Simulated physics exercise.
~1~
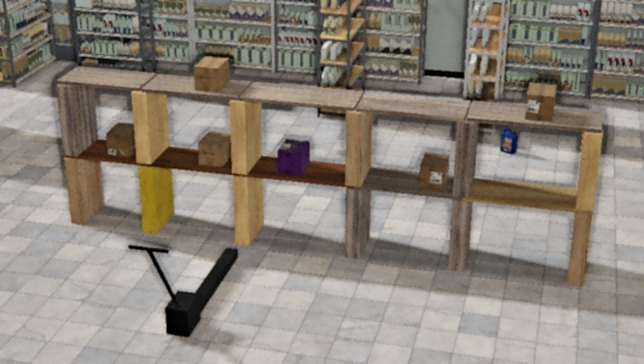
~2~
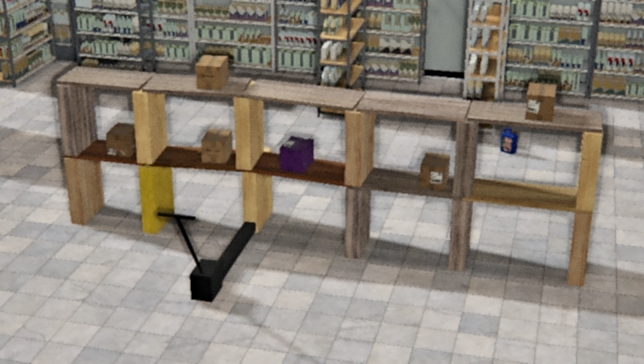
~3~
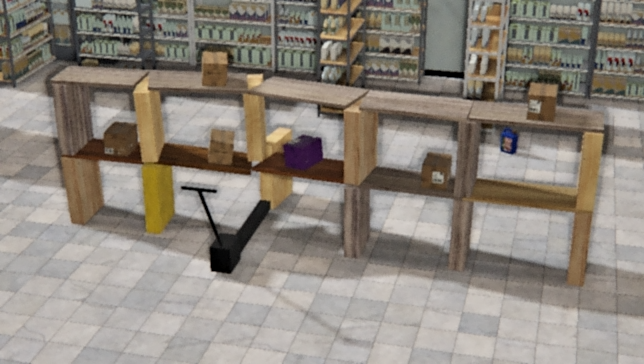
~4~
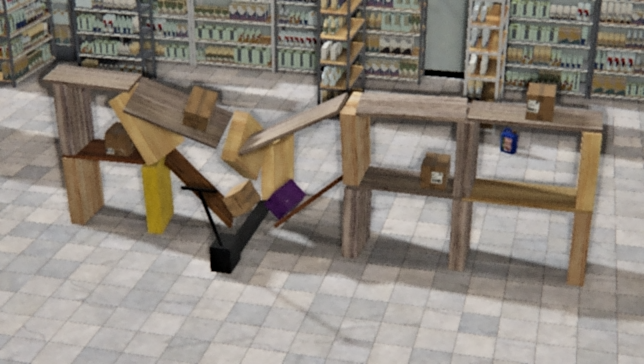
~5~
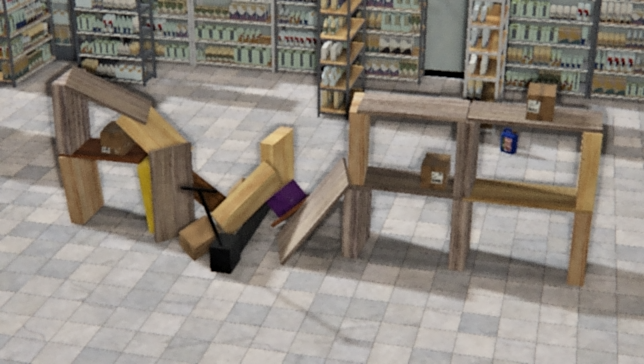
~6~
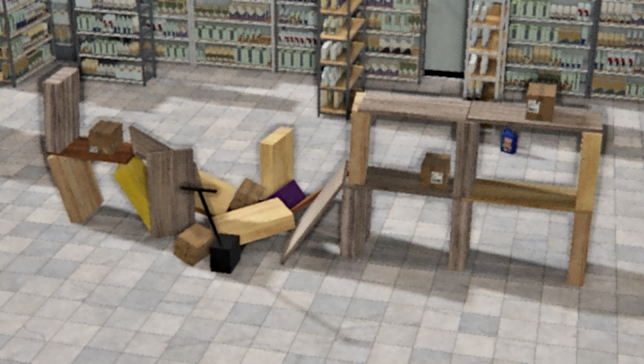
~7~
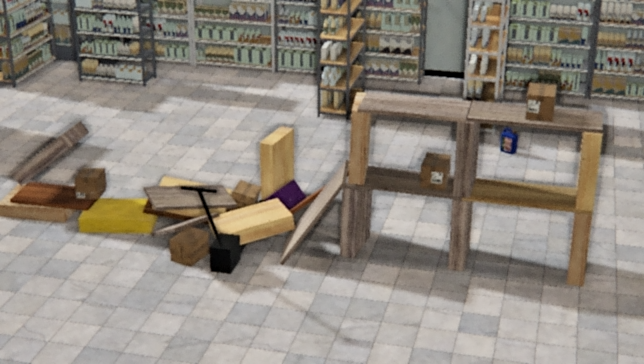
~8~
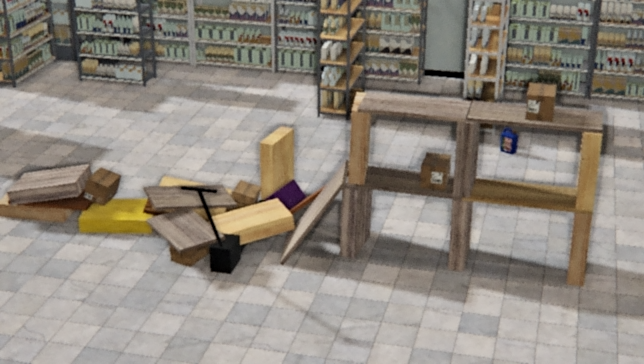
A long two-tier shelf of boards and upright slabs stood in a store aisle until a black jack slid into its base and knocked an upright, collapsing the left side, yellow upright and purple carton included, into a heap while the right part stayed standing.
